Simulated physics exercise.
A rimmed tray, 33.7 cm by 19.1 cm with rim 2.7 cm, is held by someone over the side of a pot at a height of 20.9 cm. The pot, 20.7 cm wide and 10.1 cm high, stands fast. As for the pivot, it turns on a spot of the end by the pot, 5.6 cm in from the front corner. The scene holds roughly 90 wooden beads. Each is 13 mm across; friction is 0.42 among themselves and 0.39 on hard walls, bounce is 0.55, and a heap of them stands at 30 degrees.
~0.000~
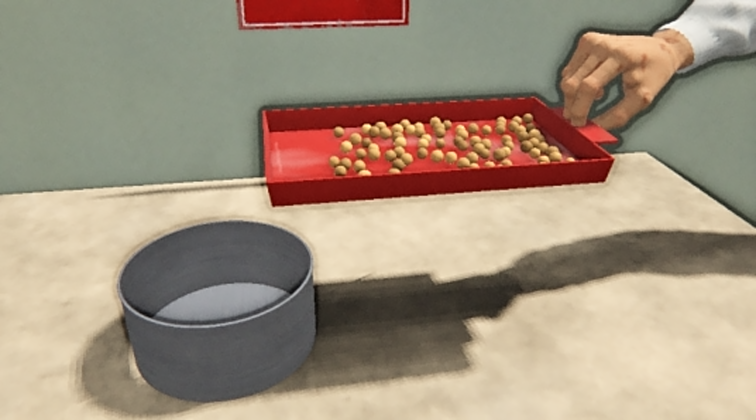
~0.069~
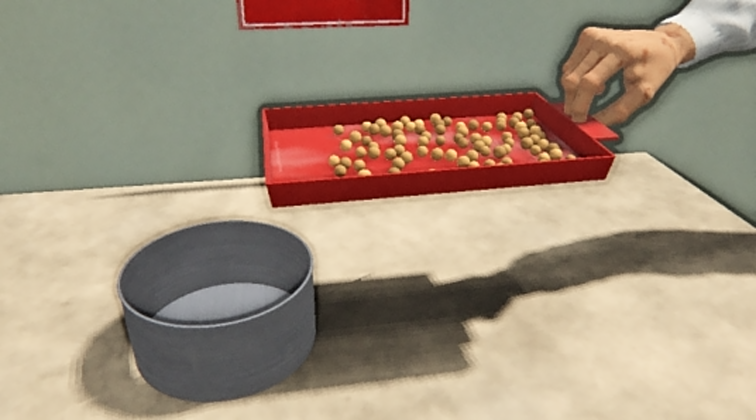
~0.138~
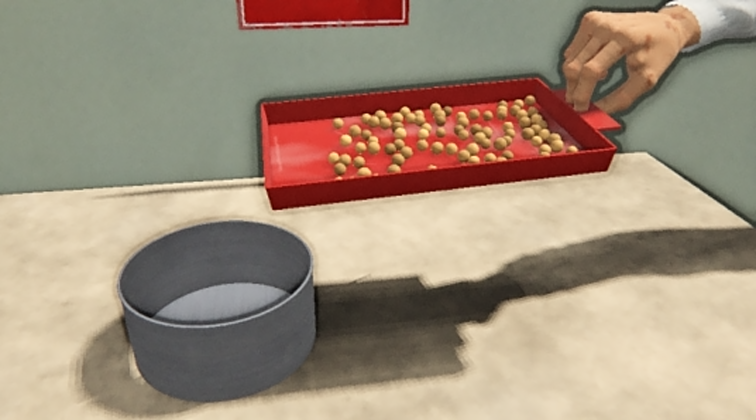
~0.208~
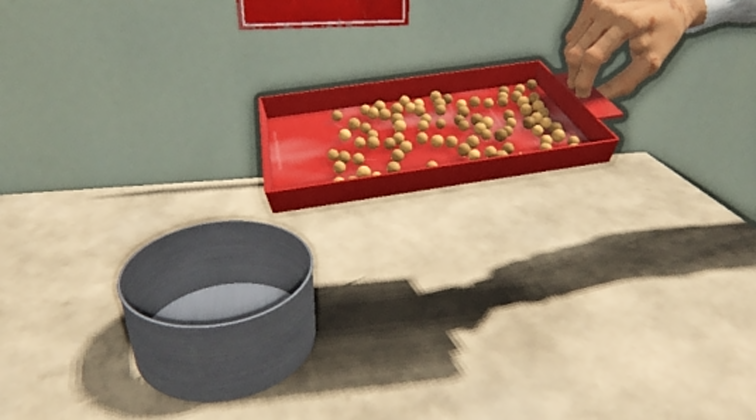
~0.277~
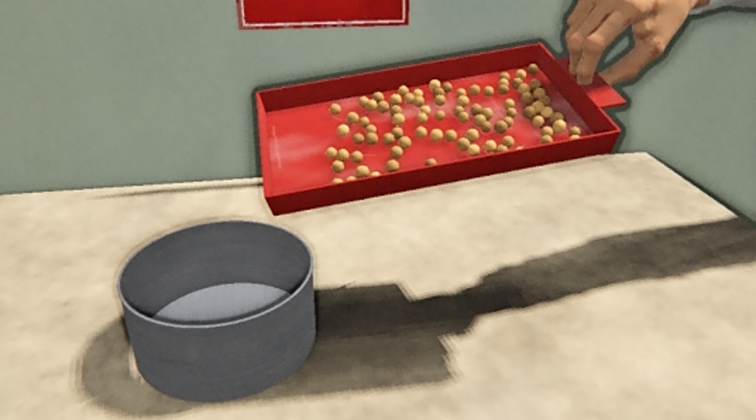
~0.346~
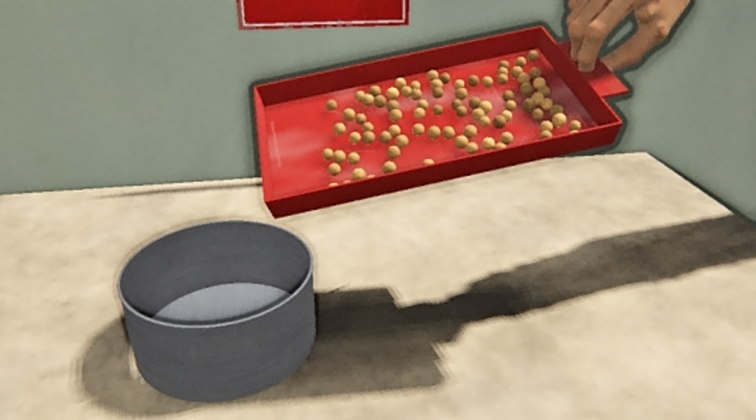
To begin with, a hand holds a shallow red tray of small round tan beads nearly level, behind and to the right of a grey pot. The hand then raises the tray's right end, tilting it moderately down toward the left, while the beads stay scattered inside and the pot stays still.
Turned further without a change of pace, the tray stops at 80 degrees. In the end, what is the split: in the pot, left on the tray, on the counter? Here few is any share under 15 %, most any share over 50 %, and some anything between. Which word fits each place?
Pot: Few; tray: Most; counter: Few.
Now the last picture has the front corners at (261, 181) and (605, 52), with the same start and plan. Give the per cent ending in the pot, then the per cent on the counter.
In the pot: 10 per cent; on the counter: 5 per cent.
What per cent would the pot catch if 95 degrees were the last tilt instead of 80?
I'd put it at close to 20 per cent.
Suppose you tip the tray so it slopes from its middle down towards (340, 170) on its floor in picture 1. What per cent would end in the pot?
Something like 10 in a hundred.
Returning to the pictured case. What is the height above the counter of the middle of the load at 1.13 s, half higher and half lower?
Some 24 cm above the counter.
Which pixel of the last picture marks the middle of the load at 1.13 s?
Look about (366, 162) in the last view.
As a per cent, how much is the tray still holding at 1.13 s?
Estimate: Near 100 in a hundred.
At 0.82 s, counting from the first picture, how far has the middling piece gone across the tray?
I'd say close to 11 centimetres.
Then, at 0.82 s, tilt 48 degrees; the tray holds 100 %, the pot 0 %.
Then, at 1.13 s, tilt 67 degrees; the tray holds 100 %, the pot 0 %.
After 1.54 s, tilt 80 degrees; the tray holds 95 %, the pot 0 %.
By 2.2 s all is still; pot 0 %, tray 95 %, counter 5 %.
